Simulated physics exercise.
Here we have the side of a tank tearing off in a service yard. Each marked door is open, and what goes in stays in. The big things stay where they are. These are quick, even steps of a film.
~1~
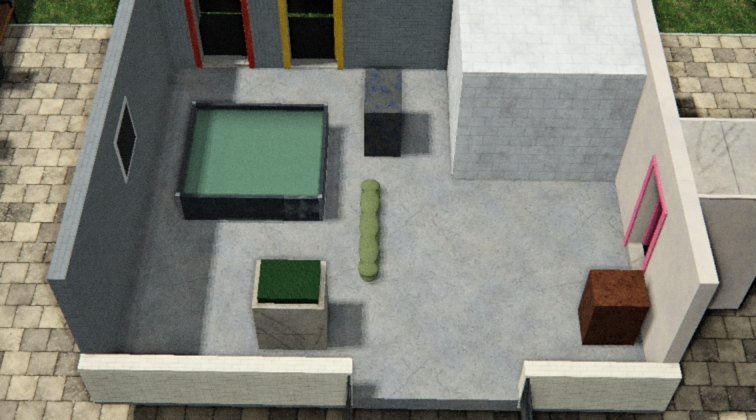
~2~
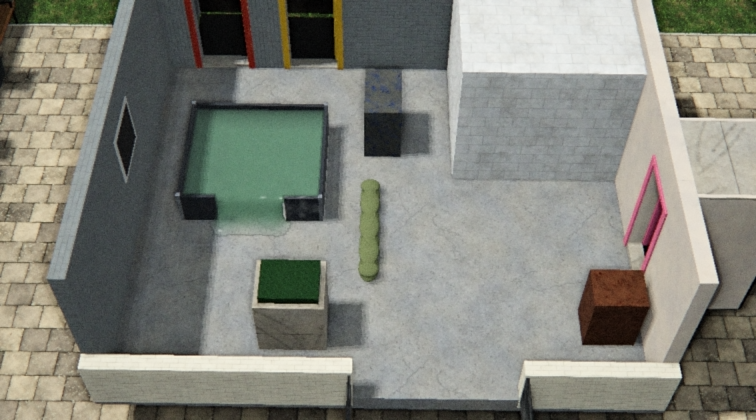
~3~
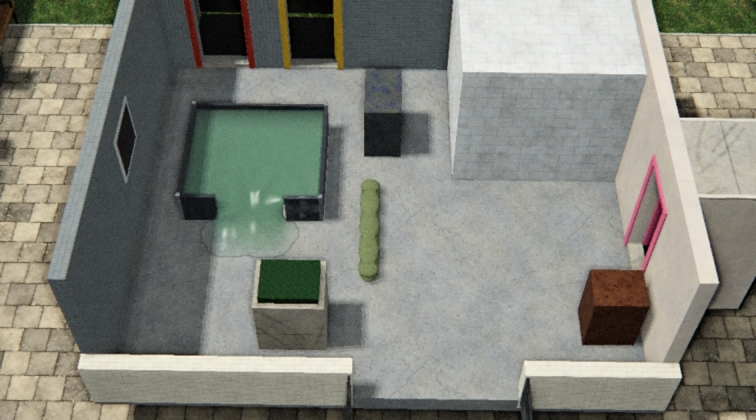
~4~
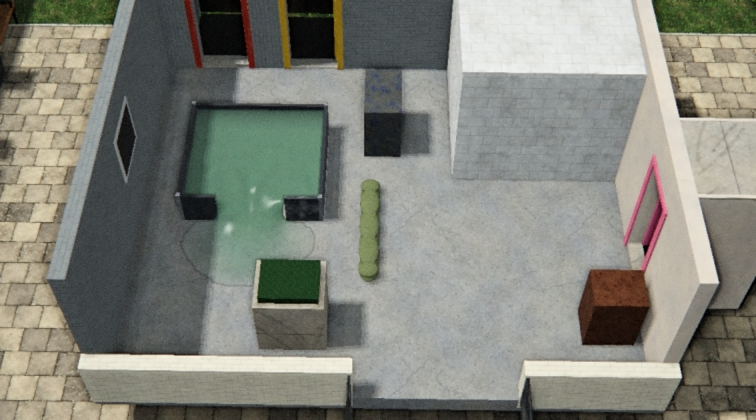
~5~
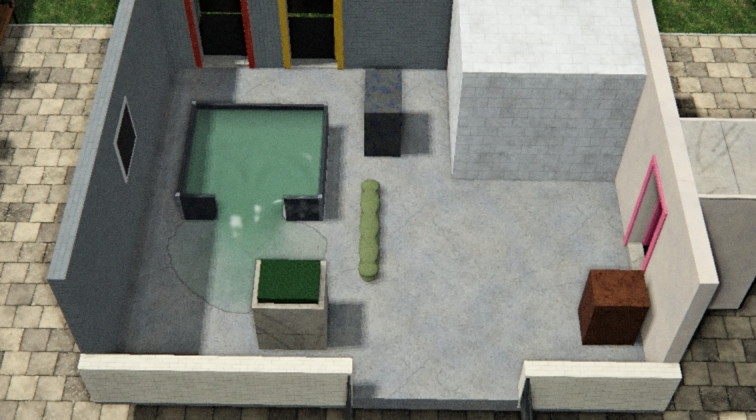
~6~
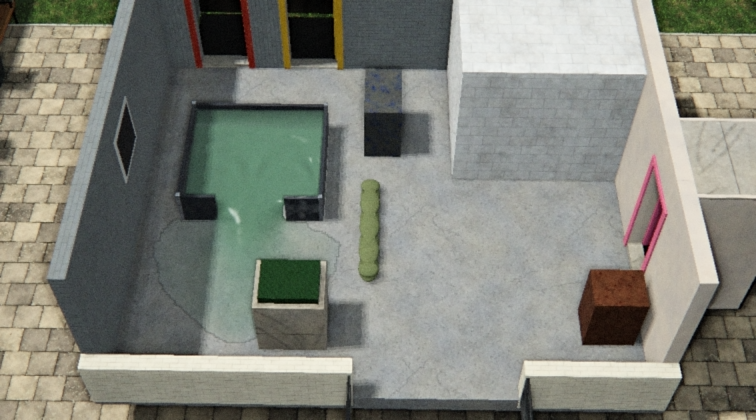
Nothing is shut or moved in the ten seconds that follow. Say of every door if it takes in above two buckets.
One by one: The red door stays under that; the pink door stays under that; the yellow door stays under that.
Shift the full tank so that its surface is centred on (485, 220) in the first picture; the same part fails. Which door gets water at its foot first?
First comes the one in pink.
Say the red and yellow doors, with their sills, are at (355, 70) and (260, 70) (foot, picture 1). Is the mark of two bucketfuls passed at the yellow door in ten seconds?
The yellow door is under.
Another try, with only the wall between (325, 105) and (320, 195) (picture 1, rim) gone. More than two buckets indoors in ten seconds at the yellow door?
My reading: The yellow door takes more.
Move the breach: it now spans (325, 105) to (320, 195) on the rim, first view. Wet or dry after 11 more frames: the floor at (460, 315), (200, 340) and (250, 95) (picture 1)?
One after the other: Dry, dry, not flooded.
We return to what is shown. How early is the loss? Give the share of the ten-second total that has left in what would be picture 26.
I make it 5 per cent.
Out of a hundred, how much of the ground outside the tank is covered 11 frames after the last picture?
Close to 30 %.
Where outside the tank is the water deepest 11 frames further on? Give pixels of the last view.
Near (122, 380).
A moment on, water covers 20 % of the floor; the red door not reached, the pink door not reached, the yellow door not reached.
Next, water covers 30 % of the floor; the red door not reached, the pink door not reached, the yellow door not reached.
Then, water covers 45 % of the floor; the red door not reached, the pink door not reached, the yellow door not reached.
Later, water covers 60 % of the floor; the red door not reached, the pink door wet at the sill, nothing in, the yellow door not reached.
In the end, water covers 80 % of the floor; the red door wet at the sill, nothing in, the pink door wet at the sill, nothing in, the yellow door under two buckets in.
